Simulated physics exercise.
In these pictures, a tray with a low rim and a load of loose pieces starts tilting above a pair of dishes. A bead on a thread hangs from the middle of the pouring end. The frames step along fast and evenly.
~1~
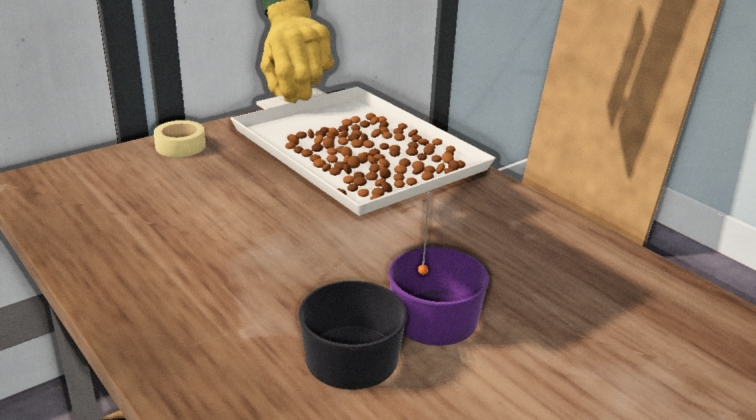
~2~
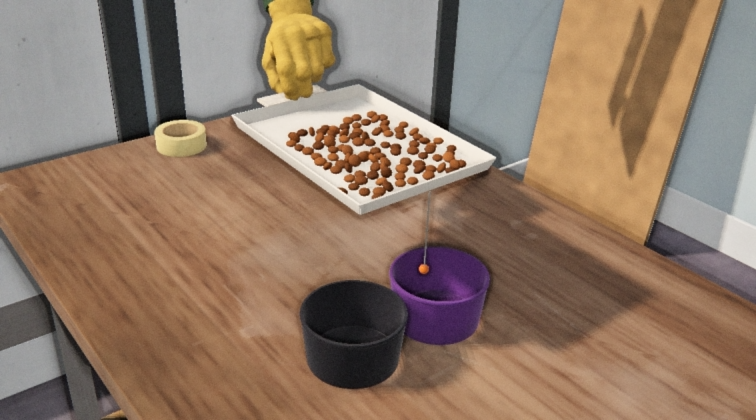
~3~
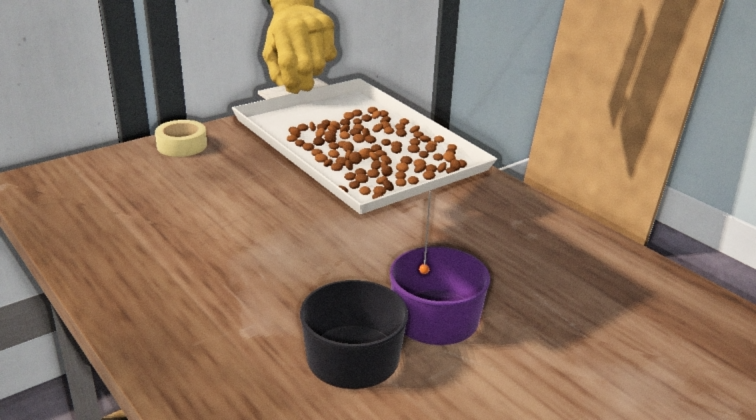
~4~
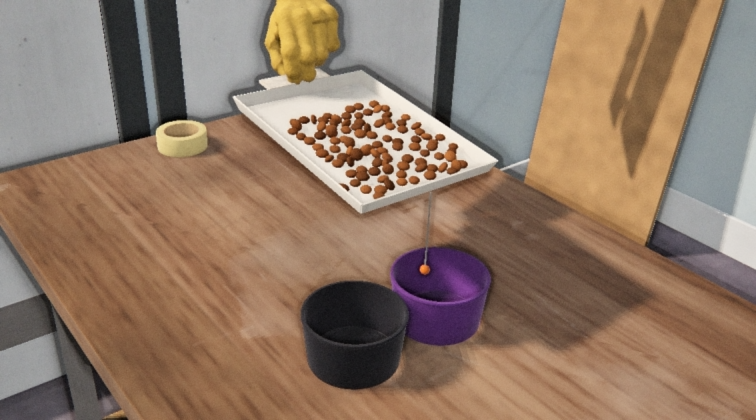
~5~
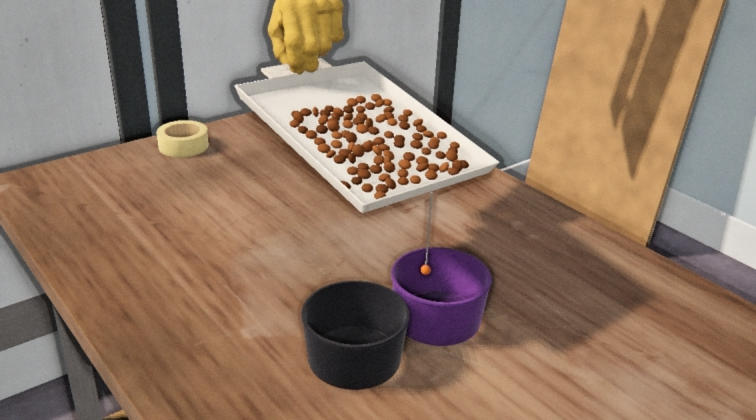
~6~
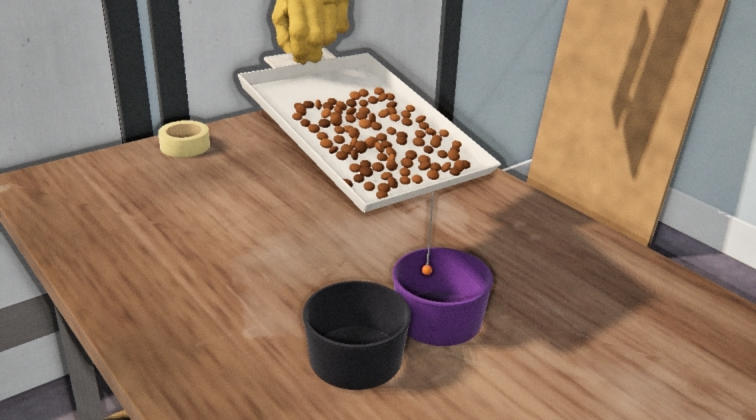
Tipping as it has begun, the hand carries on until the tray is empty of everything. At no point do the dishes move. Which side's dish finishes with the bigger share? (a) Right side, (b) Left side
a.
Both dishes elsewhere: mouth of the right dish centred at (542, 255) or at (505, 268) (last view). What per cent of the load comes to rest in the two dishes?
It would be roughly 80 per cent for the first and roughly 100 per cent for the second.
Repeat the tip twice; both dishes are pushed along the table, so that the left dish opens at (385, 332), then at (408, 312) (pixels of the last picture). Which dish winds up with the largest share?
The dish to the right, then the dish to the right.
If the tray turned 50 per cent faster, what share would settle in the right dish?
Near 40 in a hundred.
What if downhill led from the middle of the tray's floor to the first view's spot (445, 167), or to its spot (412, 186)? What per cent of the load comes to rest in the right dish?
Shares, approx.: 50 %, then 30 %.
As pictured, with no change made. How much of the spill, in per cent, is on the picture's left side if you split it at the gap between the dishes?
Near 0 in a hundred.
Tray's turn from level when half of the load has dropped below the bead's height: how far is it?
About 90° of tilt.
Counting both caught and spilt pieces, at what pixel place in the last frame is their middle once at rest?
(480, 326).
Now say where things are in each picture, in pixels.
In the first picture, corners of the pouring end near (360, 202) and (488, 157), level; middle of the load near (366, 156), bits of dog kibble; left dish near (384, 358); right dish near (470, 316); bead on its thread near (423, 270).
In the second picture, corners of the pouring end near (361, 201) and (489, 157), level; middle of the load near (368, 155).
In the third picture, corners of the pouring end near (362, 201) and (490, 158), tipped barely, lowest at the right corner; middle of the load near (368, 152).
In the fourth picture, corners of the pouring end near (363, 201) and (491, 159), tipped a little, lowest at the right corner; middle of the load near (369, 148).
In the fifth picture, corners of the pouring end near (365, 200) and (492, 161), tipped a little, lowest at the right corner; middle of the load near (379, 141).
In the sixth picture, corners of the pouring end near (367, 200) and (494, 162), tipped a little, lowest at the right corner; middle of the load near (382, 137); left dish near (388, 359); right dish near (474, 316).
Shortly afterwards, tray tipped steeply; all but a few on the tray; only a few in the air.
Next, tray tipped right over; near a quarter on the tray; near a quarter in the right dish; near a third outside both; near a quarter in the air.
Some moments later, tray tipped past a quarter turn; near a third in the right dish; near two thirds outside both.
In the end, tray tipped past a quarter turn; none at all in the left dish; near a third in the right dish; near two thirds outside both.
